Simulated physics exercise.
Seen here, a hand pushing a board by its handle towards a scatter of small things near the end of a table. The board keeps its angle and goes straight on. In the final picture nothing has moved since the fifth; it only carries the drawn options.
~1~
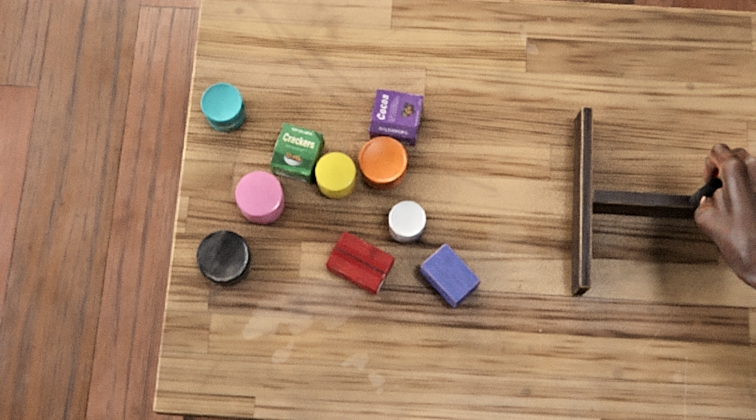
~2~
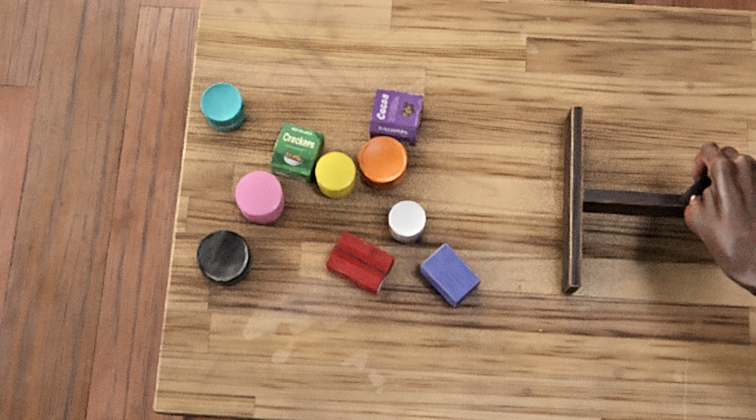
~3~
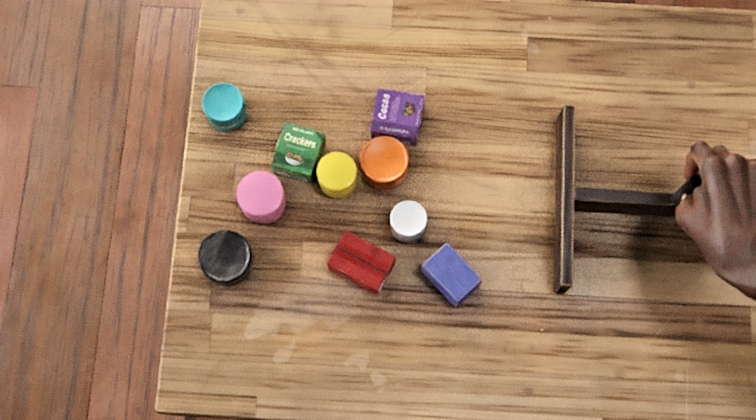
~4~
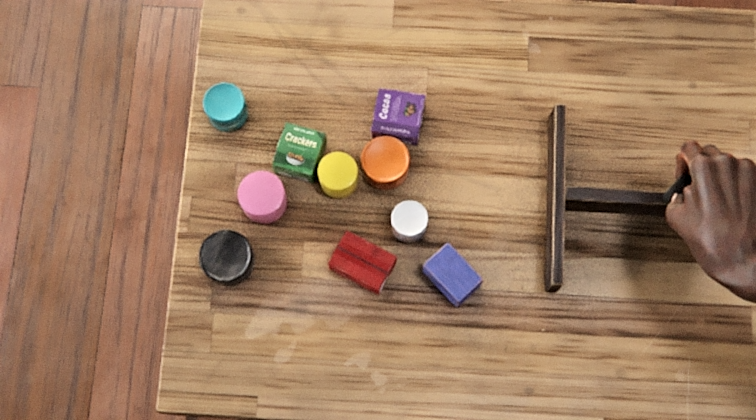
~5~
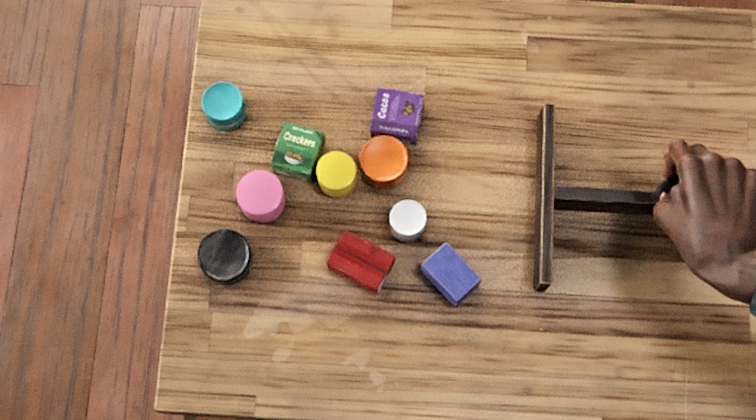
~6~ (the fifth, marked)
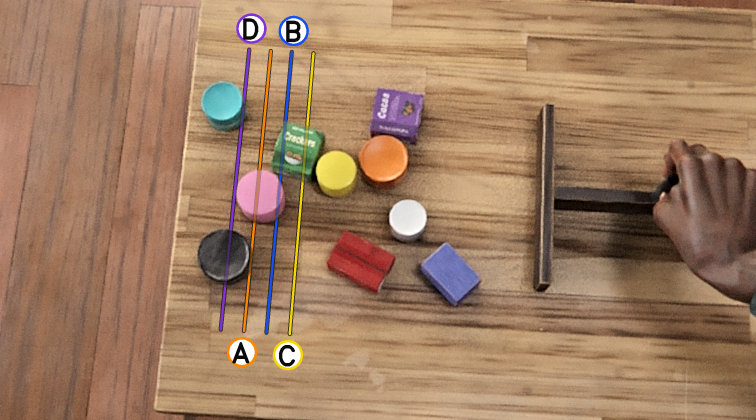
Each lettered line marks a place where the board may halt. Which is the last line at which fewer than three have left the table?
Line A.
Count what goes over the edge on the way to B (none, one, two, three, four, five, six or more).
One.
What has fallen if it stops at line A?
The black jar.
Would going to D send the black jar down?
Yes.
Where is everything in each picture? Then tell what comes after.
The first picture shows red box (360, 263); blue block (450, 276); black jar (224, 258).
The second picture shows board (577, 194); orange tub (383, 164).
The third picture shows board (568, 193); yellow pot (338, 176).
The fourth picture shows board (559, 192); purple packet (398, 117).
The fifth picture shows board (548, 191); turquoise tub (225, 107); red box (361, 262); blue block (451, 274).
On the marked copy, A at (258, 186); B at (280, 187); C at (302, 188); D at (236, 185).
Following A. Soon after the start, board (443, 185); blue block (411, 263); turquoise tub (225, 107).
Later, board (339, 179); black jar (210, 256); pink pot (244, 206).
In the end, board (259, 174); black jar over the edge; pink pot (177, 219); one fallen.
As for the rest, B is within the limit but short; C is within the limit but short; D drops five.
